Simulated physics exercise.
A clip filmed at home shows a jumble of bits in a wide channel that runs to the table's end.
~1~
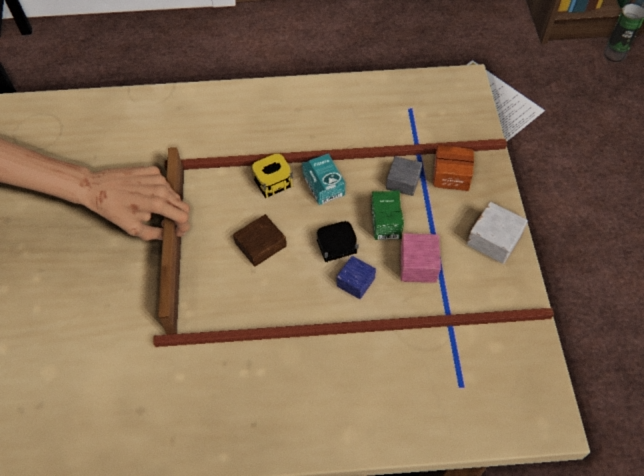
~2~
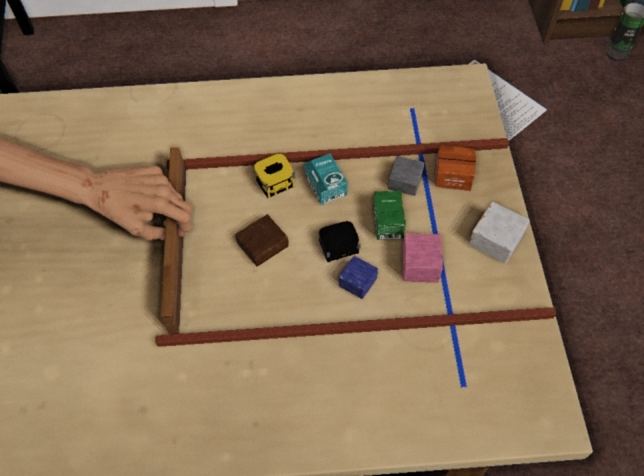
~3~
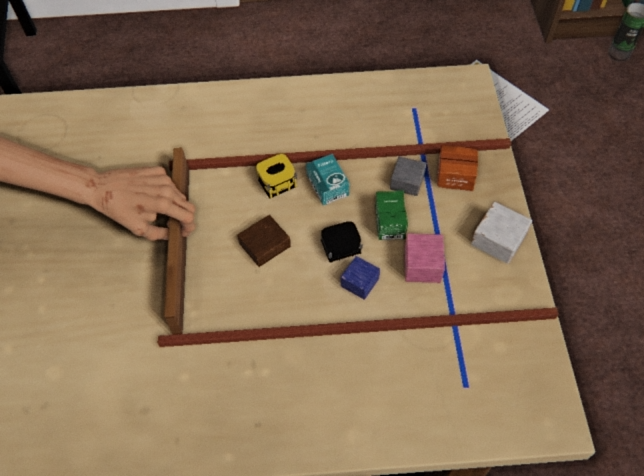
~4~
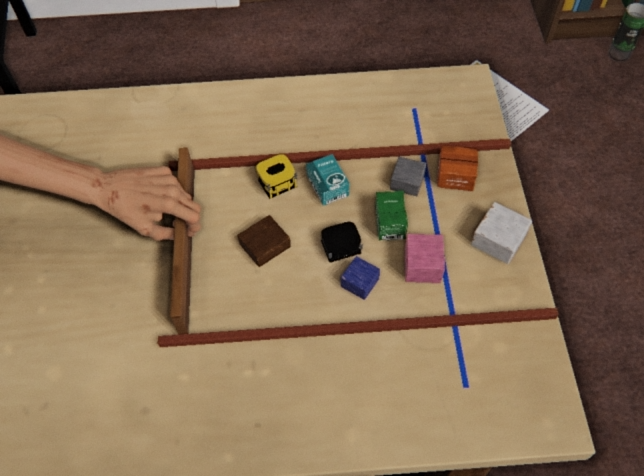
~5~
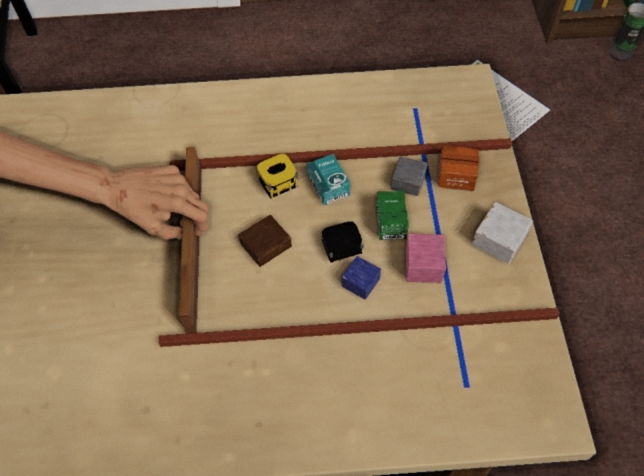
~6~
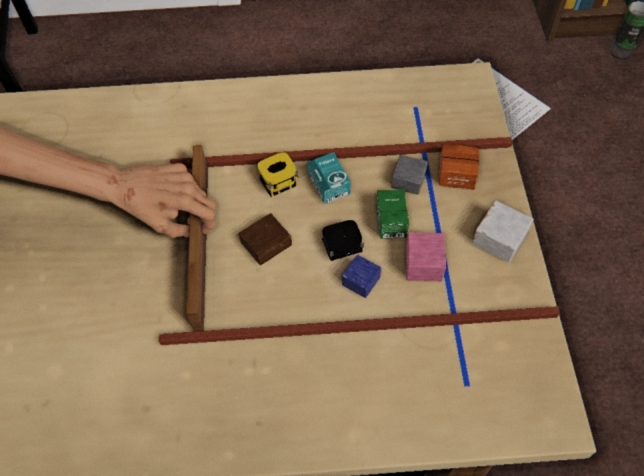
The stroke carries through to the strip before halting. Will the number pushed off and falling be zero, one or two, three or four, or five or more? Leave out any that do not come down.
It will be one or two.
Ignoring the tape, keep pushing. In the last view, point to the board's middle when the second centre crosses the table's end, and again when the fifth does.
At (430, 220) for the second, at (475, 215) for the fifth.
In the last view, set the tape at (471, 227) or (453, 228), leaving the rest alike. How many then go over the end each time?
Taking the two tries in order, the numbers are 4 and 2.
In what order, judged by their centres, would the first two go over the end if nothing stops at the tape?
First the orange box, after it the white block.
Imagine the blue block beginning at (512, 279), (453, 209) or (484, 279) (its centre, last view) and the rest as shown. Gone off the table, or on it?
Lab note - blue block, per position: Is safe; is safe; is safe.
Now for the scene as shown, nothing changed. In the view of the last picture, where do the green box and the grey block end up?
Near (511, 198) and (505, 165).
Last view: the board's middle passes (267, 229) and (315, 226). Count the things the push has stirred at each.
2 at one spot and 5 at the other.
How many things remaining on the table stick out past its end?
It would come to 1.
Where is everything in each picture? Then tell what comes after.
The first picture shows white block (497, 233); orange box (453, 168); pink block (420, 258); board (172, 237); tape (433, 231).
The second picture shows orange box (455, 168); black case (339, 242).
The third picture shows pink block (424, 258); board (178, 237).
The fourth picture shows white block (501, 233); green box (391, 216).
The fifth picture shows orange box (458, 168); blue block (361, 278).
The sixth picture shows white block (502, 231); orange box (459, 167); pink block (425, 257); board (198, 234); tape (438, 229).
Soon after, none off yet; white block at rest near (502, 231); orange box at rest near (459, 167); pink block at rest near (425, 257).
After that, none off yet; white block at rest near (502, 231); orange box at rest near (459, 167); pink block displaced a little near (437, 259).
And then, none off yet; white block moving near (512, 230); orange box displaced about its own width near (506, 161); pink block displaced about its own width near (467, 261).
In the end, the number that fall off is one or two; gone, orange box and white block.
